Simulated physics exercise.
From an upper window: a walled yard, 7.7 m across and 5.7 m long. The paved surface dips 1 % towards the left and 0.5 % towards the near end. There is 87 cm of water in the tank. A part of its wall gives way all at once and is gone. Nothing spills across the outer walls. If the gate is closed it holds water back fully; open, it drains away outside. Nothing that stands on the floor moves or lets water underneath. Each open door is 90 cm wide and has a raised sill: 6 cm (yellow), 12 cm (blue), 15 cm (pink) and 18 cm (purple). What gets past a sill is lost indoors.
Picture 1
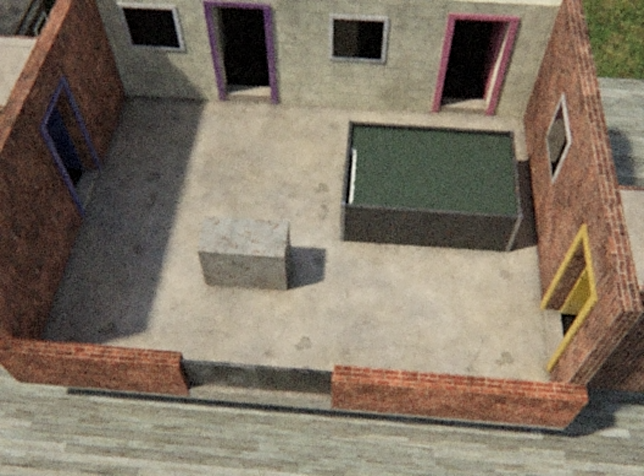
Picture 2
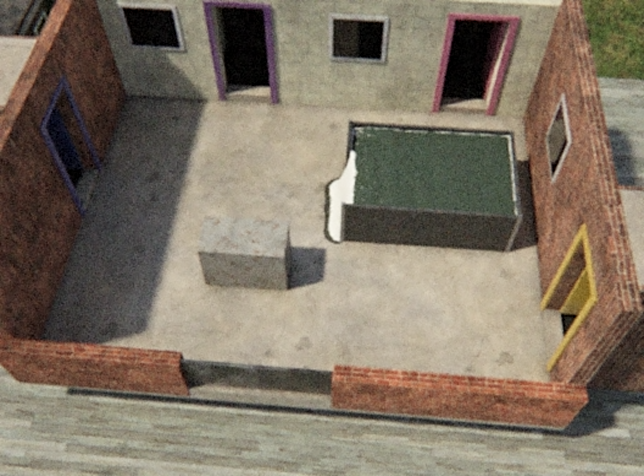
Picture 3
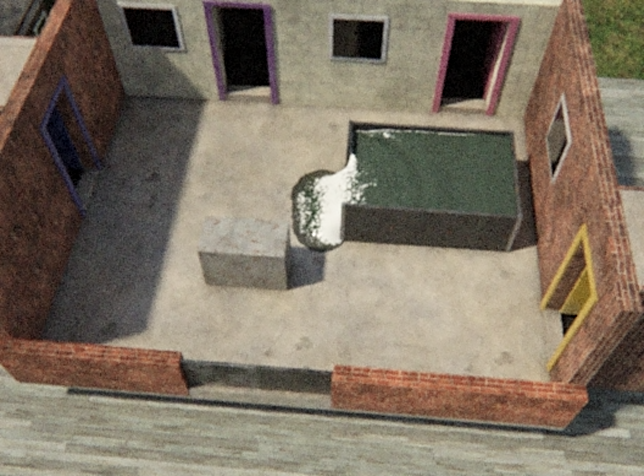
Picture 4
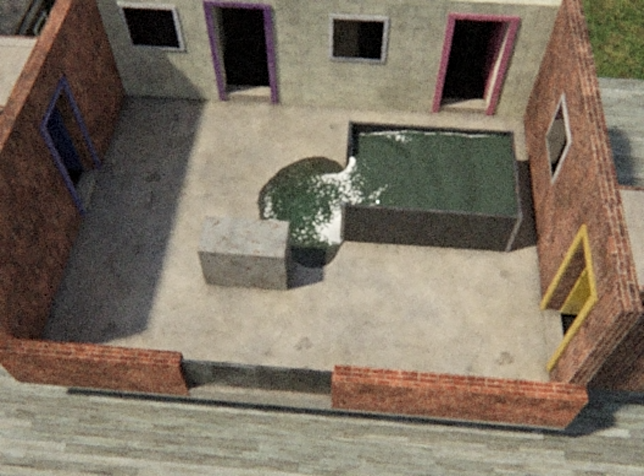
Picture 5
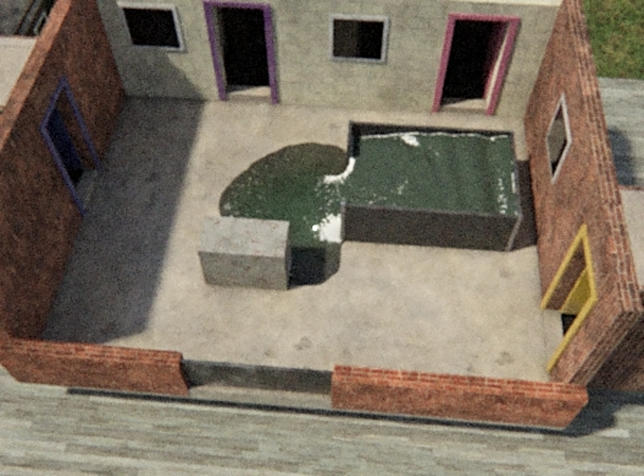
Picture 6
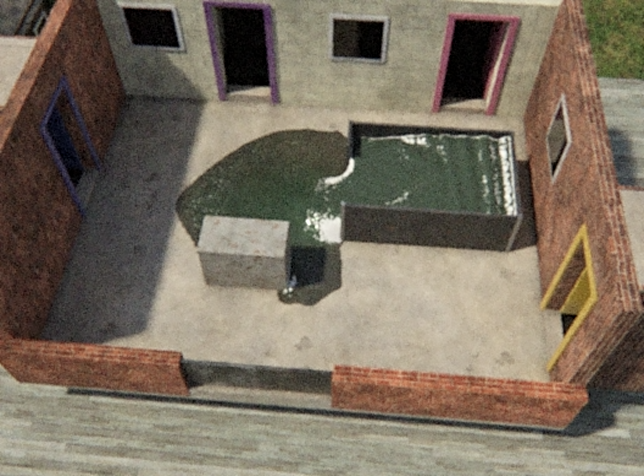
To begin with, a dark tank full of green water stands still in a walled yard, near a grey block. Part of its left side gives way and white, foaming water pours out onto the paving. The dark sheet spreads leftward, passing behind the block and also around its right side.
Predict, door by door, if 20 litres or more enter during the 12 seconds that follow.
Within that time: At the yellow door it goes over the limit; at the blue door it goes over the limit; at the pink door it keeps below the limit; at the purple door it keeps below the limit.
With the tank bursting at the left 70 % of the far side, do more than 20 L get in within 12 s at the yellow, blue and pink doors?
Against that limit: Yellow not over, blue over, pink over.
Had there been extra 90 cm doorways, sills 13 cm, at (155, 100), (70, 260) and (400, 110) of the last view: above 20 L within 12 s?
In turn: Past it, over, under.
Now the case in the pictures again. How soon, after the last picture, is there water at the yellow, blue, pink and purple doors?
Yellow 4.5 s, blue 0.4 s, pink 5.5 s, purple 0.5 s.
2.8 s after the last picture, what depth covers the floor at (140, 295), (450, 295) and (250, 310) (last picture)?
About 1, 0 and 0 cm.
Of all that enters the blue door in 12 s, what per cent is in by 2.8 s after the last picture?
Some 65 per cent by then.
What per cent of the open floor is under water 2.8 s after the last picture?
Near 55 per cent is wet.
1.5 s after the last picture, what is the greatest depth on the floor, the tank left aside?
About 46 cm.
Then, 0.7 s after the last picture water covers 40 % of the floor and is deepest (48 cm) near (338, 215); yellow door not reached, blue door 17 cm at the sill, 11 L in, pink door not reached, purple door 6 cm at the sill, 0 L in.
Then, 1.5 s after the last picture water covers 50 % of the floor and is deepest (46 cm) near (93, 191); yellow door not reached, blue door 41 cm at the sill, 118 L in, pink door not reached, purple door 5 cm at the sill, 0 L in.
Then, 2.8 s after the last picture water covers 55 % of the floor and is deepest (33 cm) near (93, 191); yellow door not reached, blue door 32 cm at the sill, 375 L in, pink door not reached, purple door 5 cm at the sill, 0 L in.
Then, 6.3 s after the last picture water covers 95 % of the floor and is deepest (28 cm) near (38, 350); yellow door 2 cm at the sill, 0 L in, blue door 17 cm at the sill, 562 L in, pink door 2 cm at the sill, 0 L in, purple door 10 cm at the sill, 0 L in.
Then, 11.3 s after the last picture water covers 100 % of the floor and is deepest (14 cm) near (34, 361); yellow door 11 cm at the sill, 38 L in, blue door 11 cm at the sill, 575 L in, pink door 7 cm at the sill, 0 L in, purple door 6 cm at the sill, 0 L in.
